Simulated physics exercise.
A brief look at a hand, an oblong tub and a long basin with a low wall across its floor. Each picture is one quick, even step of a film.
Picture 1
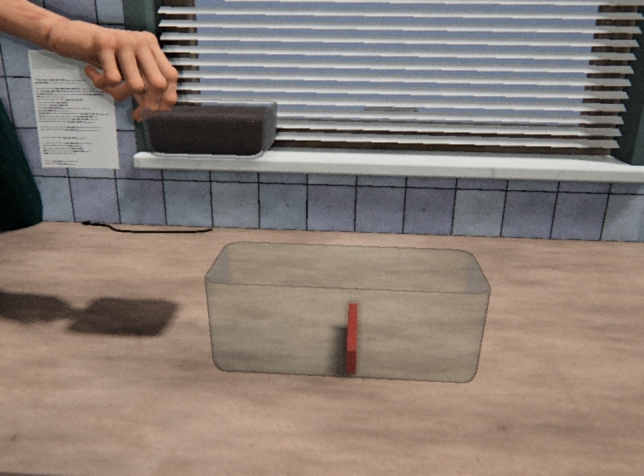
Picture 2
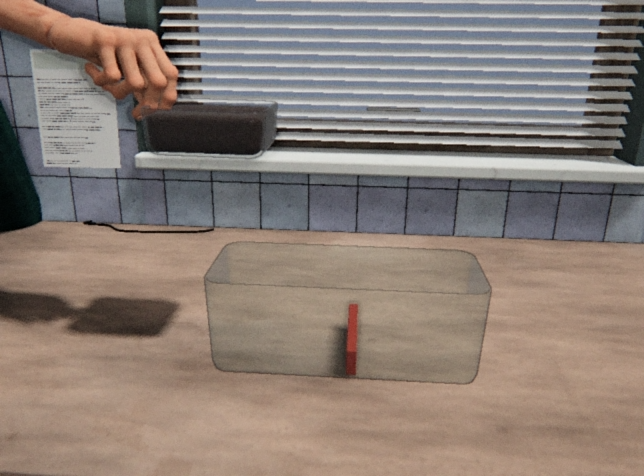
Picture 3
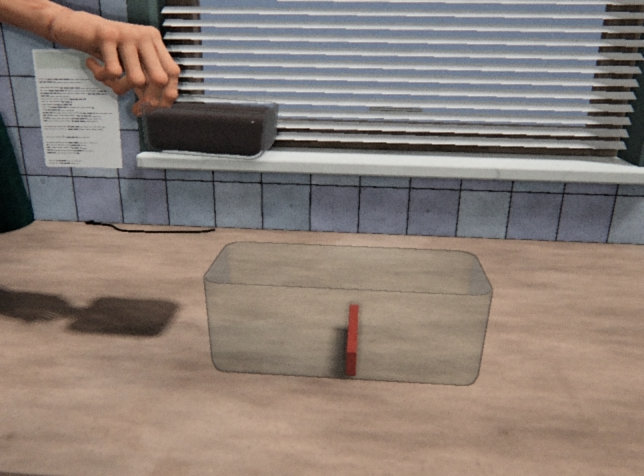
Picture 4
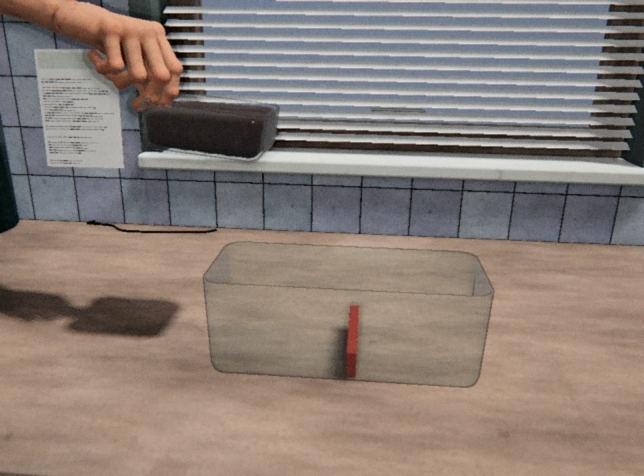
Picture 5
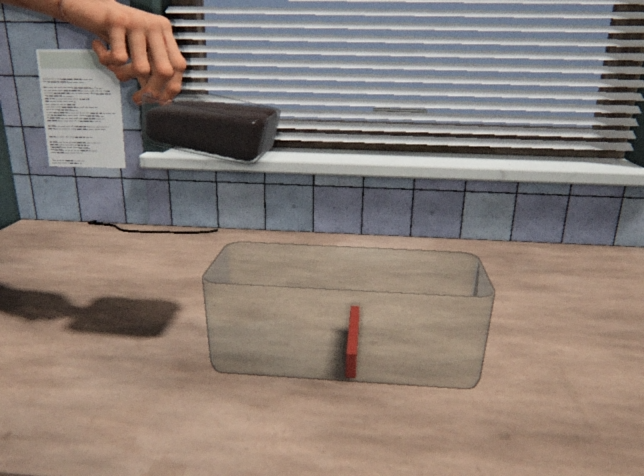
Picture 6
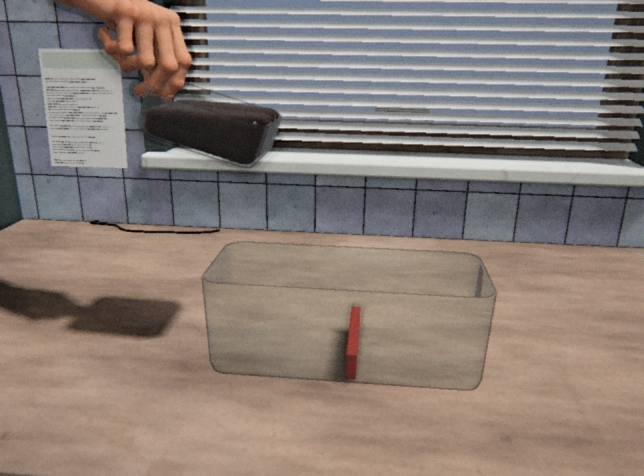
On a wooden counter before a tiled wall and a blinded window, a clear long basin with a low red wall inside sits still. Up at the left, a hand hovers by a dark oblong tub, which starts level, then tilts gradually, its right end dipping slightly toward the basin's side.
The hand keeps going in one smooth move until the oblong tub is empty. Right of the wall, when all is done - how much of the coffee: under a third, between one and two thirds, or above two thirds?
When all is done, under a third is there.
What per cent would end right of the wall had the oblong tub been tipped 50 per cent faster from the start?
About 15 %.
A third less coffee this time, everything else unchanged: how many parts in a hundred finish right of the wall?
10 per cent.
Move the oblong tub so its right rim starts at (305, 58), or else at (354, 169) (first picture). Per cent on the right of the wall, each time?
The first gives 60 %, the second 75 %.
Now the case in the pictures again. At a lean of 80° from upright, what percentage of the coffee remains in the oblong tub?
Remaining fraction: Approx. 15 %.
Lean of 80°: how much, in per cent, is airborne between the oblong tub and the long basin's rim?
Around 50 in a hundred.
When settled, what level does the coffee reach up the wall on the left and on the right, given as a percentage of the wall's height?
Left: 60 %. Right: 10 %.
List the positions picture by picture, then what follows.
The first frame shows tilt 0°; pouring edge (271, 109); surface from (161, 111) to (270, 114); the long basin's rim runs from (216, 262) to (481, 272); the wall's top is at (352, 326).
The second frame shows tilt 1°; pouring edge (271, 109); surface from (161, 110) to (270, 114).
The third frame shows tilt 3°; pouring edge (272, 110); surface from (161, 108) to (270, 114).
The fourth frame shows tilt 6°; pouring edge (273, 113); surface from (162, 107) to (271, 114).
The fifth frame shows tilt 10°; pouring edge (273, 117); surface from (162, 106) to (272, 115).
The sixth frame shows tilt 16°; pouring edge (274, 123); surface from (163, 105) to (277, 116); 1 per cent is over the edge.
A moment on, the oblong tub is tipped on its side and 14 per cent is still to pour, 33 is left of the wall and 3 right of it.
Next, the oblong tub is tipped right over and 1 per cent is still to pour, 74 is left of the wall and 12 right of it.
Then the oblong tub is tipped right over and 0 per cent is still to pour, 77 is left of the wall and 15 right of it.
Later the oblong tub is tipped right over and 0 per cent is still to pour, 76 is left of the wall and 16 right of it.
In the end 76 per cent lies left of the wall, 16 right of it and 8 outside.
